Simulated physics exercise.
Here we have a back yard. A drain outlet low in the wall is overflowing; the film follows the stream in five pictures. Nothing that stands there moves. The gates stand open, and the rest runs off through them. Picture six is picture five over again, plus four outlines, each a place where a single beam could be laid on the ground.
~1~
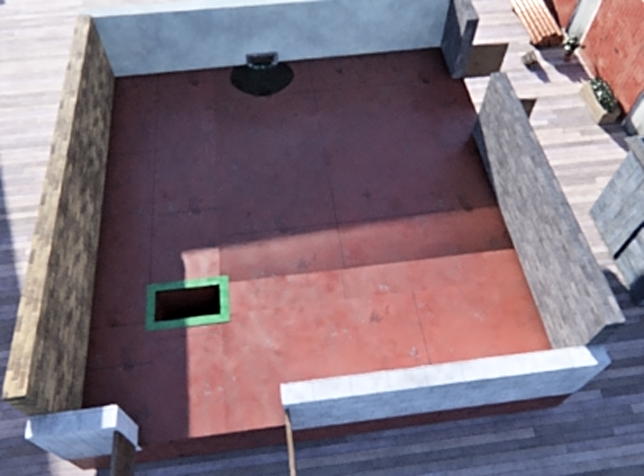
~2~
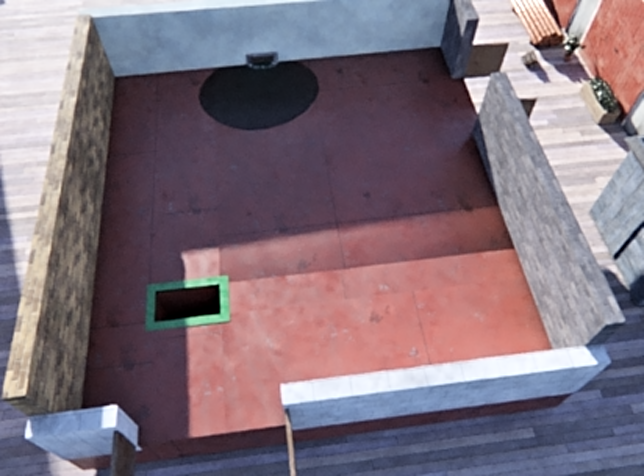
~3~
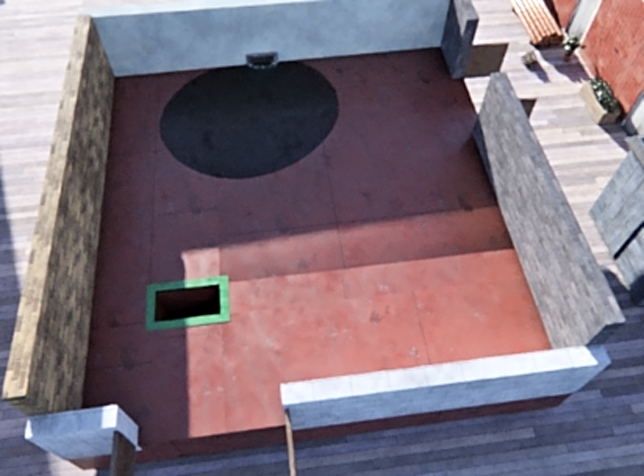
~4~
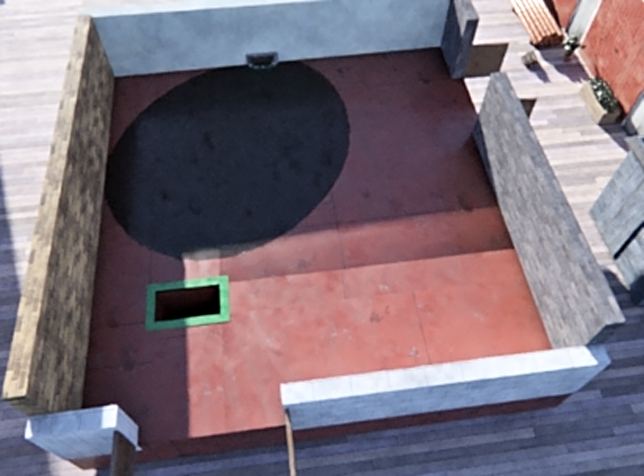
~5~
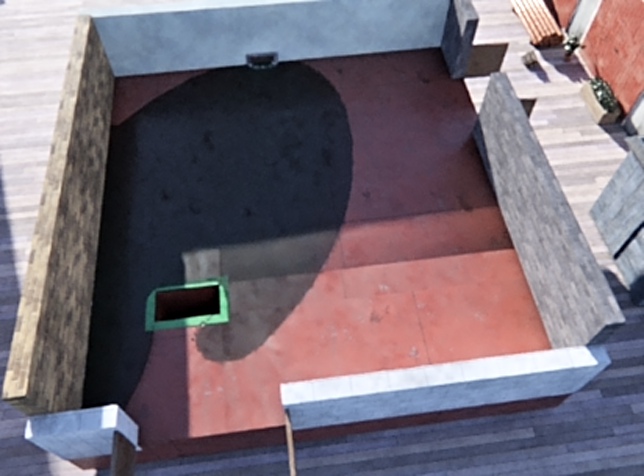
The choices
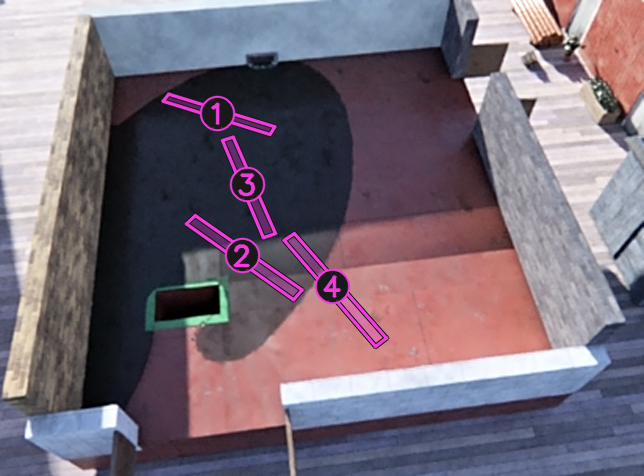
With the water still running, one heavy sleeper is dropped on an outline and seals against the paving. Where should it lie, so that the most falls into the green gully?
Best: 4.
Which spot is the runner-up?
Spot 1.
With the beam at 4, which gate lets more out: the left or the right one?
The left one.
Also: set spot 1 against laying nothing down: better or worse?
It is worse.
In magenta, 1 from (165, 97) to (272, 130); 2 from (190, 219) to (297, 294); 3 from (227, 138) to (269, 235); 4 from (289, 236) to (381, 342).
With 1, about 20 % of the stream goes into the green gully, about 80 % out by the gates.
With 2, about 3 % of the stream goes into the green gully, about 97 % out by the gates.
With 3, about 7 % of the stream goes into the green gully, about 93 % out by the gates.
With 4, about 34 % of the stream goes into the green gully, about 66 % out by the gates.
